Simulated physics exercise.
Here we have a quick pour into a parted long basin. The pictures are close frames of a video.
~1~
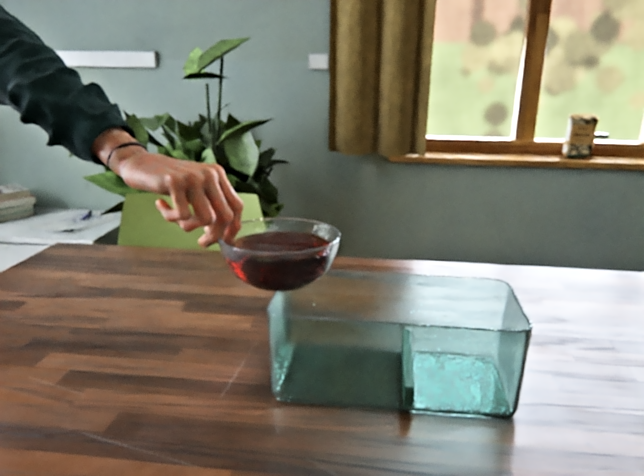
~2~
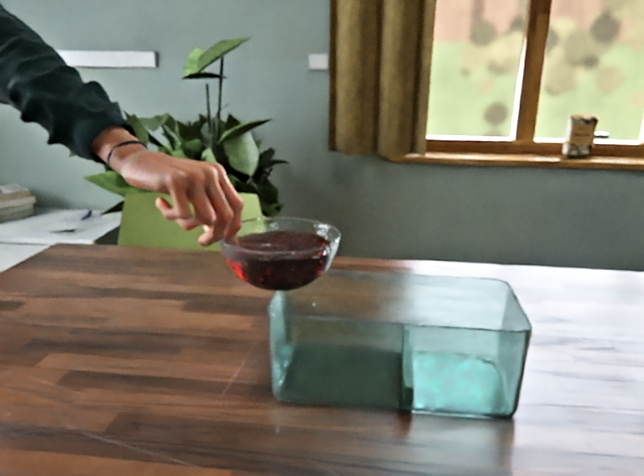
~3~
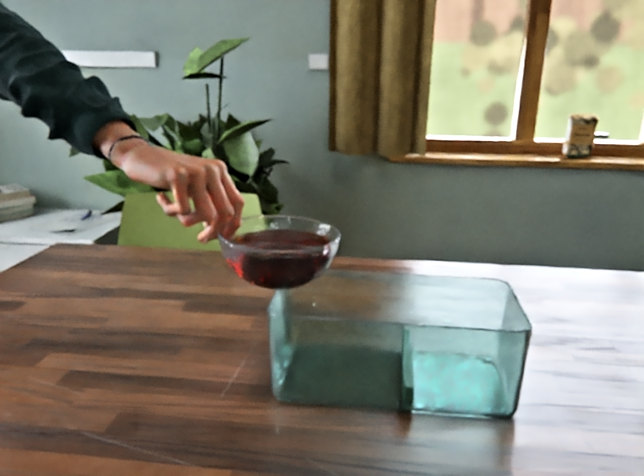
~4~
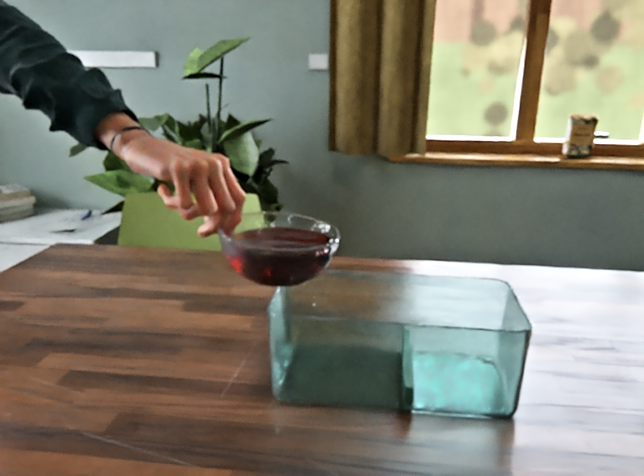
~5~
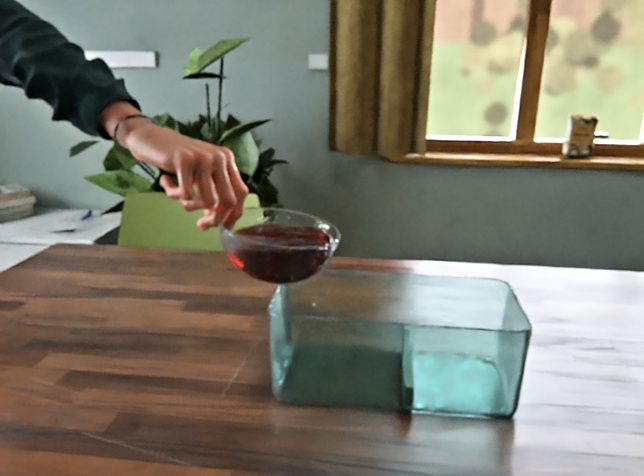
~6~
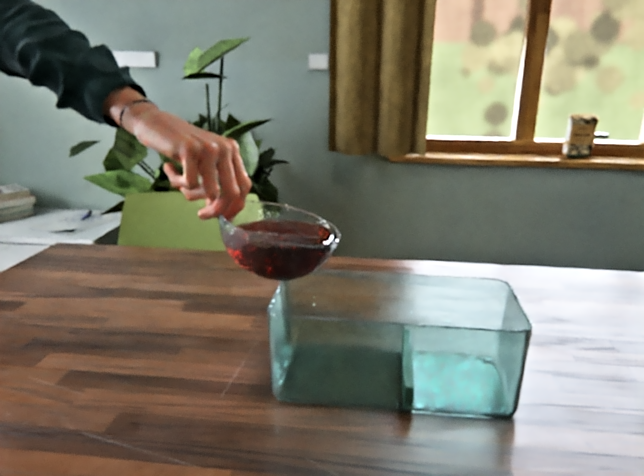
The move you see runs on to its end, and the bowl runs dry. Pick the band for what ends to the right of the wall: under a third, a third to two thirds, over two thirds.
It comes to between a third and two thirds.
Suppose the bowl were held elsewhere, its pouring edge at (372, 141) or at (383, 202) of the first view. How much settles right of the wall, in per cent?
In turn 80 and 80 in a hundred.
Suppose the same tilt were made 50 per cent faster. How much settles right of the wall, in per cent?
Some 60 per cent.
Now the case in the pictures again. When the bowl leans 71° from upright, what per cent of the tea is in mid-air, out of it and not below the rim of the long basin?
About 45 per cent.
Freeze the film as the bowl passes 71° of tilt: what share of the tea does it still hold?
Near 40 %.
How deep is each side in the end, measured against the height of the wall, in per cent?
The left part 30 per cent, the right part 50.
A moment on, the tilt is 71° and 42 per cent is still to pour, 14 is left of the wall and 0 right of it.
Next, the tilt is 101° and 0 per cent is still to pour, 35 is left of the wall and 58 right of it.
Then the tilt is 103° and 0 per cent is still to pour, 43 is left of the wall and 56 right of it.
Later the tilt is 103° and 0 per cent is still to pour, 43 is left of the wall and 56 right of it.
Finally, 43 per cent lies left of the wall, 56 right of it and 1 outside.
